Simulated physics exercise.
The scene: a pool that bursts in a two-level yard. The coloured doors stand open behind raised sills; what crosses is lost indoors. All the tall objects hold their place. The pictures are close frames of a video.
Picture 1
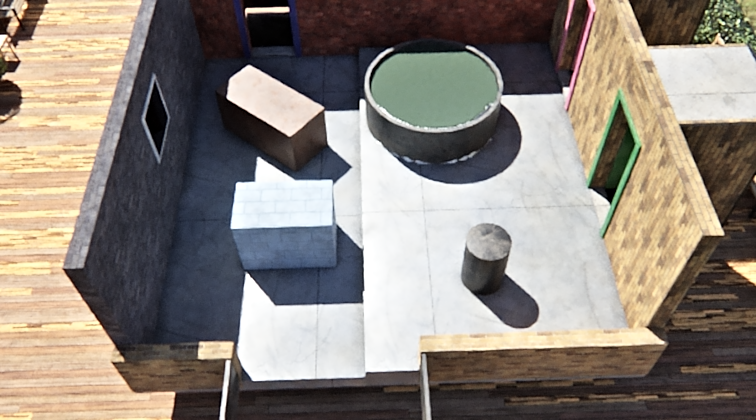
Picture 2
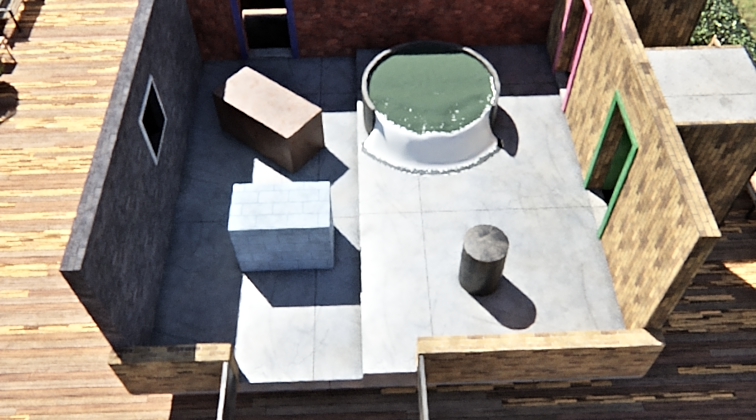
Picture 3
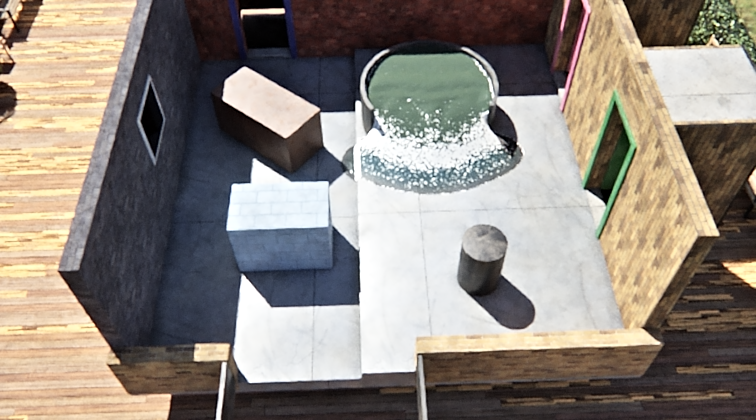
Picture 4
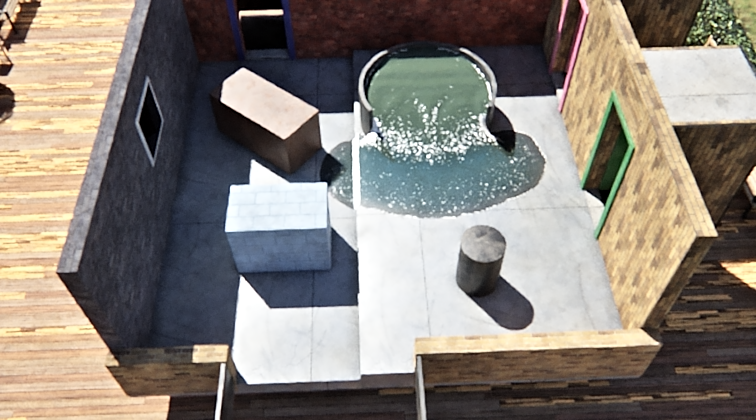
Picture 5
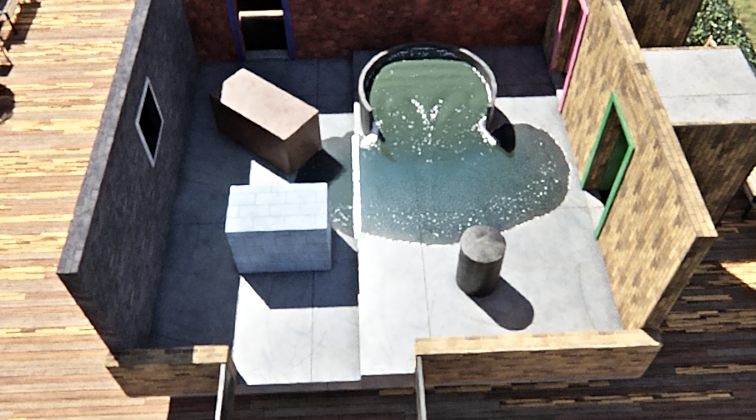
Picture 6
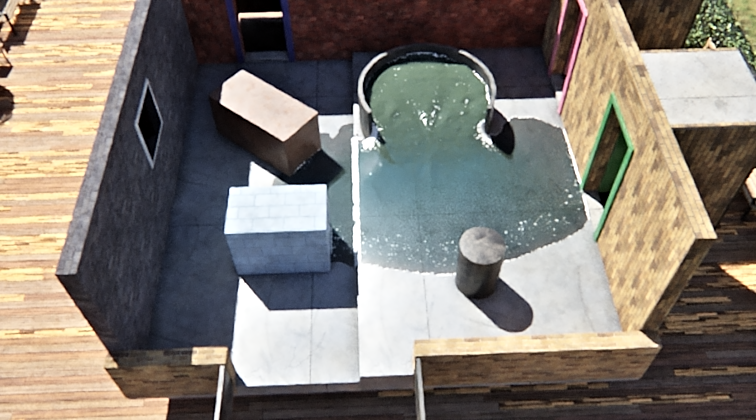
A round pool bursts at its front, and water spreads across the walled yard's pale floor.
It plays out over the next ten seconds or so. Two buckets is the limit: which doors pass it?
The green door lets in a lot; the blue door admits no more than that; the pink door admits no more than that.
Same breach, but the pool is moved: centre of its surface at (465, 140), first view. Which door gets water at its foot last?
The blue-painted one.
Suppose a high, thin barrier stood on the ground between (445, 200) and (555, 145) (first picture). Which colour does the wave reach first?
The pink-painted one.
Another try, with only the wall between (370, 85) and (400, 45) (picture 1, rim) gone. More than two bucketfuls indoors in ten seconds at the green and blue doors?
Green holds, blue takes more.
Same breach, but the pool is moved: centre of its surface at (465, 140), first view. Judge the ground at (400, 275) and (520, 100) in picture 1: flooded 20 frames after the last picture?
In turn: Flooded, dry.
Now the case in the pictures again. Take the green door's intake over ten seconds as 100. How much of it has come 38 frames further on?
Near 85 in a hundred.
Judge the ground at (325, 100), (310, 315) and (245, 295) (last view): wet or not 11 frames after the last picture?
One after the other: Free of water, flooded, clear.
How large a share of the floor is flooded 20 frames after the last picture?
Close to 65 %.
A moment on, water covers 50 % of the floor; the green door over two buckets in, the blue door not reached, the pink door not reached.
Next, water covers 55 % of the floor; the green door over two buckets in, the blue door not reached, the pink door wet at the sill, nothing in.
Then, water covers 65 % of the floor; the green door far over two buckets in, the blue door not reached, the pink door wet at the sill, nothing in.
Later, water covers 75 % of the floor; the green door far over two buckets in, the blue door wet at the sill, nothing in, the pink door wet at the sill, nothing in.
In the end, water covers 95 % of the floor; the green door far over two buckets in, the blue door wet at the sill, nothing in, the pink door wet at the sill, nothing in.
